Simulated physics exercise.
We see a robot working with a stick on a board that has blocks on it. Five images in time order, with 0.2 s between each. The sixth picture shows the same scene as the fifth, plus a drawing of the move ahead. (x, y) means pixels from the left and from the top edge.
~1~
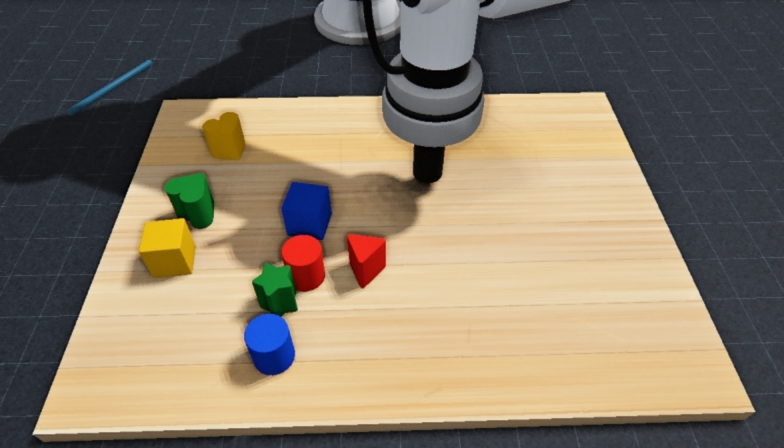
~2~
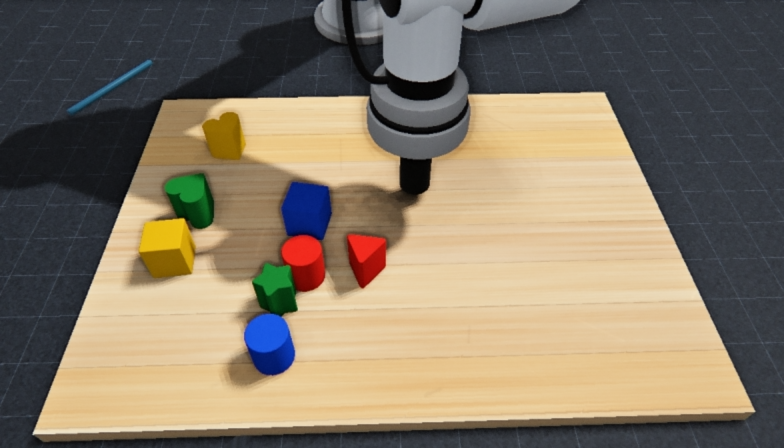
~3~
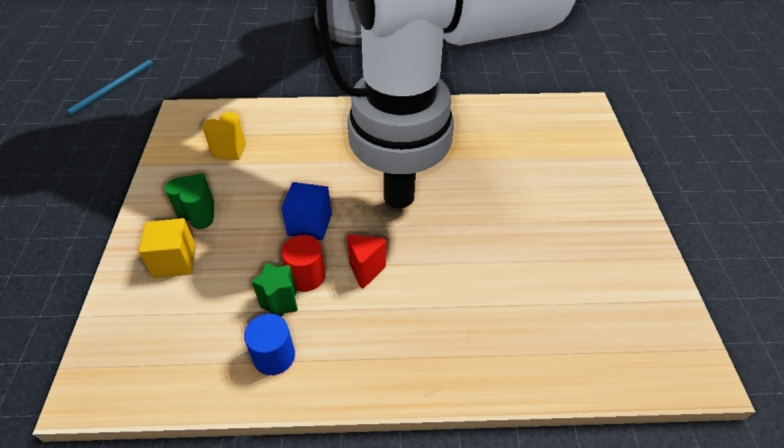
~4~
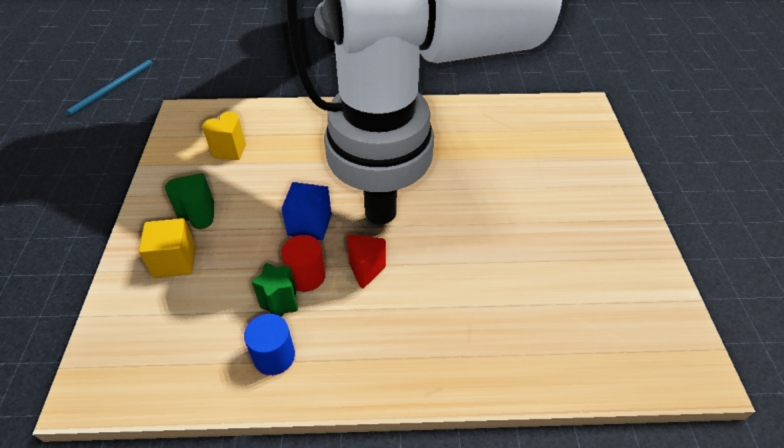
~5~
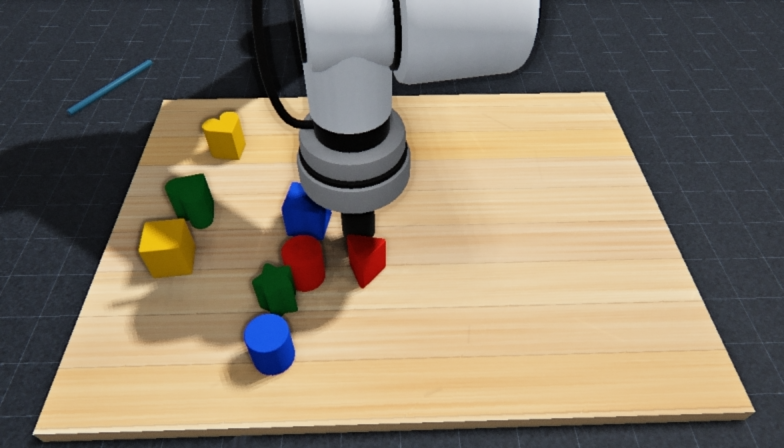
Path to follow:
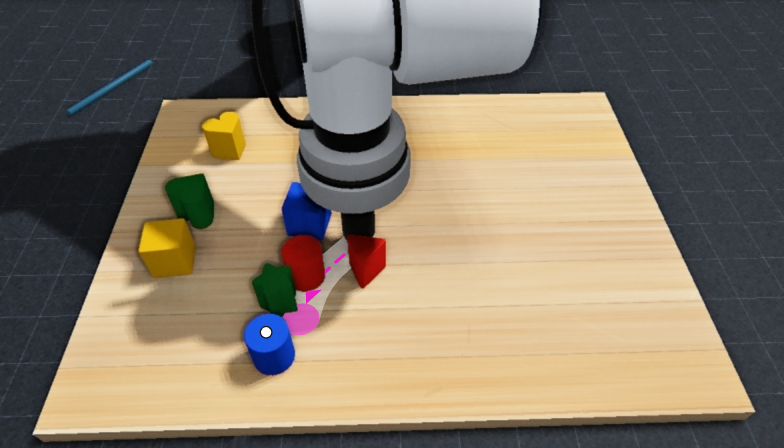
A robot arm moves its black stick down and left toward the red triangular block.
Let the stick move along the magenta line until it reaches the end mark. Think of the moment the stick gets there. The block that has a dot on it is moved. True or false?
The claim does not hold.
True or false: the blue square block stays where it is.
True.
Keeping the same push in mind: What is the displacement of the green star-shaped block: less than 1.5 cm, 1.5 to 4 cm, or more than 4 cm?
Net shift: 1.5 to 4 cm.
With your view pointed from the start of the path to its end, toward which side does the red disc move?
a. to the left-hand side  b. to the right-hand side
Choice b: To the right-hand side.
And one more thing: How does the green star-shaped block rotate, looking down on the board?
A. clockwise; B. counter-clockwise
B
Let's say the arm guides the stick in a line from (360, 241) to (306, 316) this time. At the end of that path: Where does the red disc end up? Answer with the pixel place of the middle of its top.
Answer: (279, 261).
Drawn move, from (360, 241) via (323, 274), ending at (301, 319); the dot is on the blue disc.
What follows on the original path. One third of the way, stick at (334, 253); red disc at (298, 252); red triangular block at (357, 250), turned 45° anticlockwise.
Two thirds of the way, stick at (311, 279); green star-shaped block at (247, 293), turned 50° anticlockwise; red disc at (269, 266); red triangular block at (357, 251), turned 55° anticlockwise.
At the end, stick at (299, 310); blue disc still; green star-shaped block at (242, 296), turned 50° anticlockwise; red disc at (264, 269); blue square block still; red triangular block at (357, 251), turned 55° anticlockwise.
